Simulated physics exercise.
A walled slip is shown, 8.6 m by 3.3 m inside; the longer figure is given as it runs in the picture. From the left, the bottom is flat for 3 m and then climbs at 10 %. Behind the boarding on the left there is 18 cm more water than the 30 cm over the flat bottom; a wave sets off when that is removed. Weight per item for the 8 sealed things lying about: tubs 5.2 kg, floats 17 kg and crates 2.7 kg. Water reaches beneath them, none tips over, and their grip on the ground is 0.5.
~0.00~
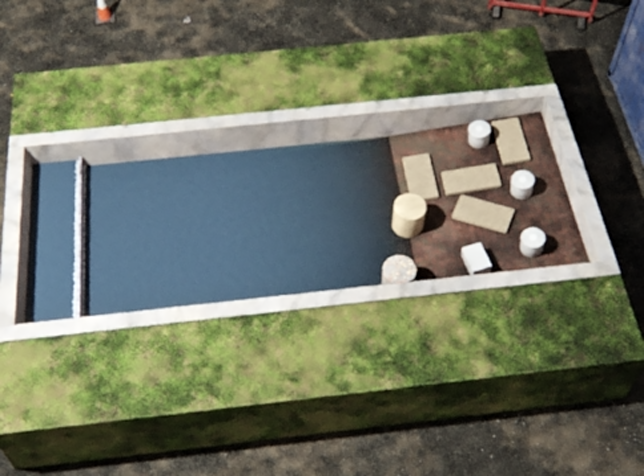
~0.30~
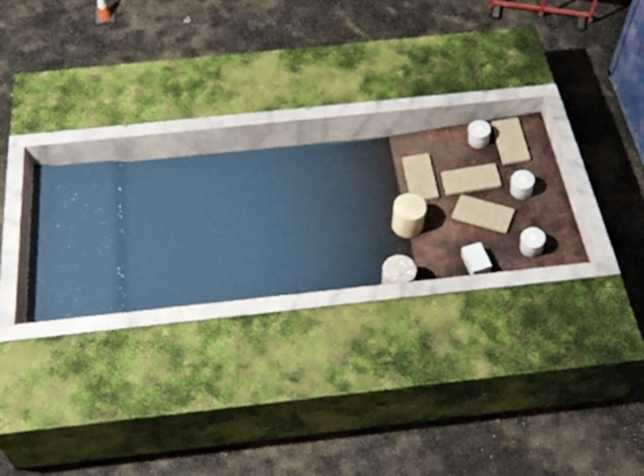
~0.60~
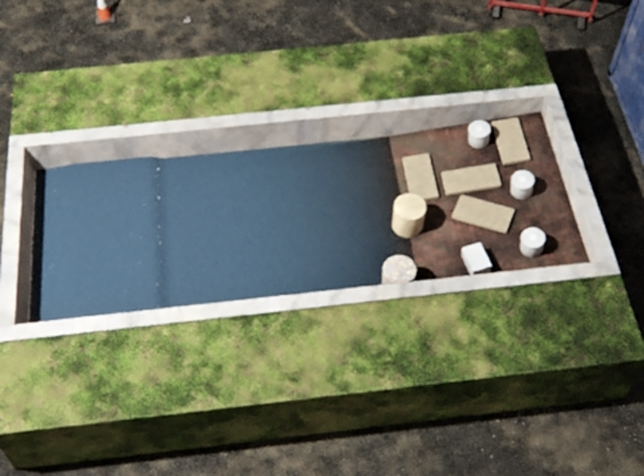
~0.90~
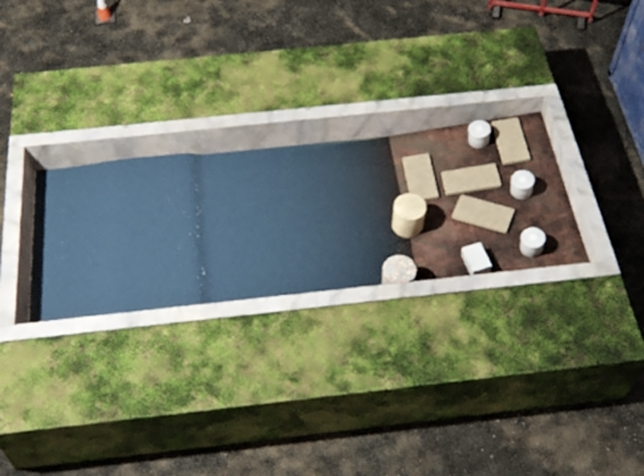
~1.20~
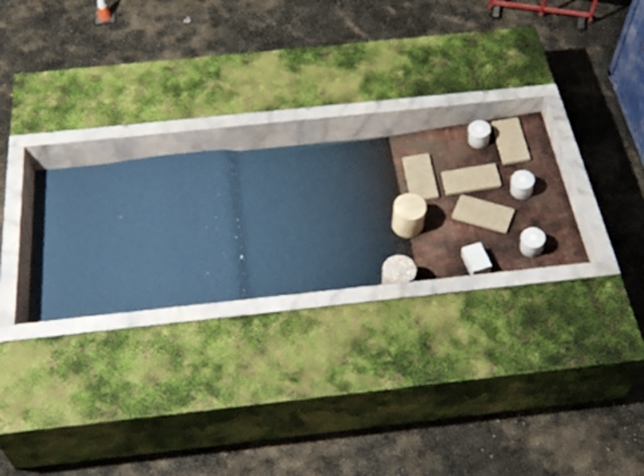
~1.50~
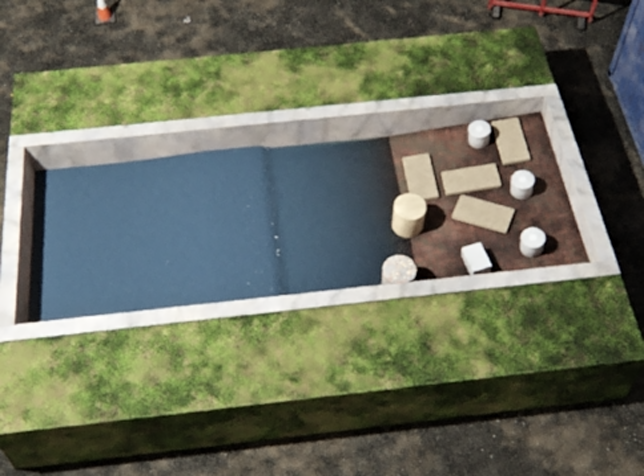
A walled pool of blue water with a white divider vanishing at left, then a low ripple travelling right towards still blocks and cylinders.
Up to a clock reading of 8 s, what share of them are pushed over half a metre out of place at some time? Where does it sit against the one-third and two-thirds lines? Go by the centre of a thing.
That share is a small one, below a third.
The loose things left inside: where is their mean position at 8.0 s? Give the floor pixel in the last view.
That lands at roughly (459, 196).
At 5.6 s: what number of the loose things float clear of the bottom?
Count: 1.
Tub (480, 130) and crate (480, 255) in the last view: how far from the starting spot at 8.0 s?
Net displacement, in order: 0 cm; 200 cm.
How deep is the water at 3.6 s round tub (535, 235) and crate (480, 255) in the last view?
Around 0 cm and 2 cm.
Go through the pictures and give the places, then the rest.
The first frame shows a tub at (525, 179) rests on the ground; a float at (421, 177) rests on the ground; water covers 19.3 m2; 0 of 8 have shifted.
The second frame shows a tub at (525, 179) rests on the ground; a float at (421, 177), on the bottom; 19.3 m2 under water; 0 of 8 have shifted.
The third frame shows a tub at (525, 179), on the bottom; a float at (421, 177), on the bottom; water covers 19.3 m2; 0 of 8 have shifted.
The fourth frame shows a tub at (525, 179) rests on the ground; a float at (421, 177), on the bottom; water covers 19.3 m2; 0 of 8 have shifted.
The fifth frame shows a tub at (525, 179) rests on the ground; a float at (421, 177), on the bottom; 19.3 m2 under water; 0 of 8 have shifted.
The sixth frame shows a tub at (525, 179) rests on the ground; a float at (421, 177), on the bottom; water covers 19.3 m2; 0 of 8 have shifted.
After 2.1 s 0 of 8 are over 50 cm from their spots; 0 afloat.
After 3.6 s 0 of 8 are over 50 cm from their spots; 0 afloat.
After 5.6 s 1 of 8 are over 50 cm from their spots; 1 afloat.
After 8.0 s 2 of 8 are over 50 cm from their spots, and 2 have been at some point; 2 afloat.
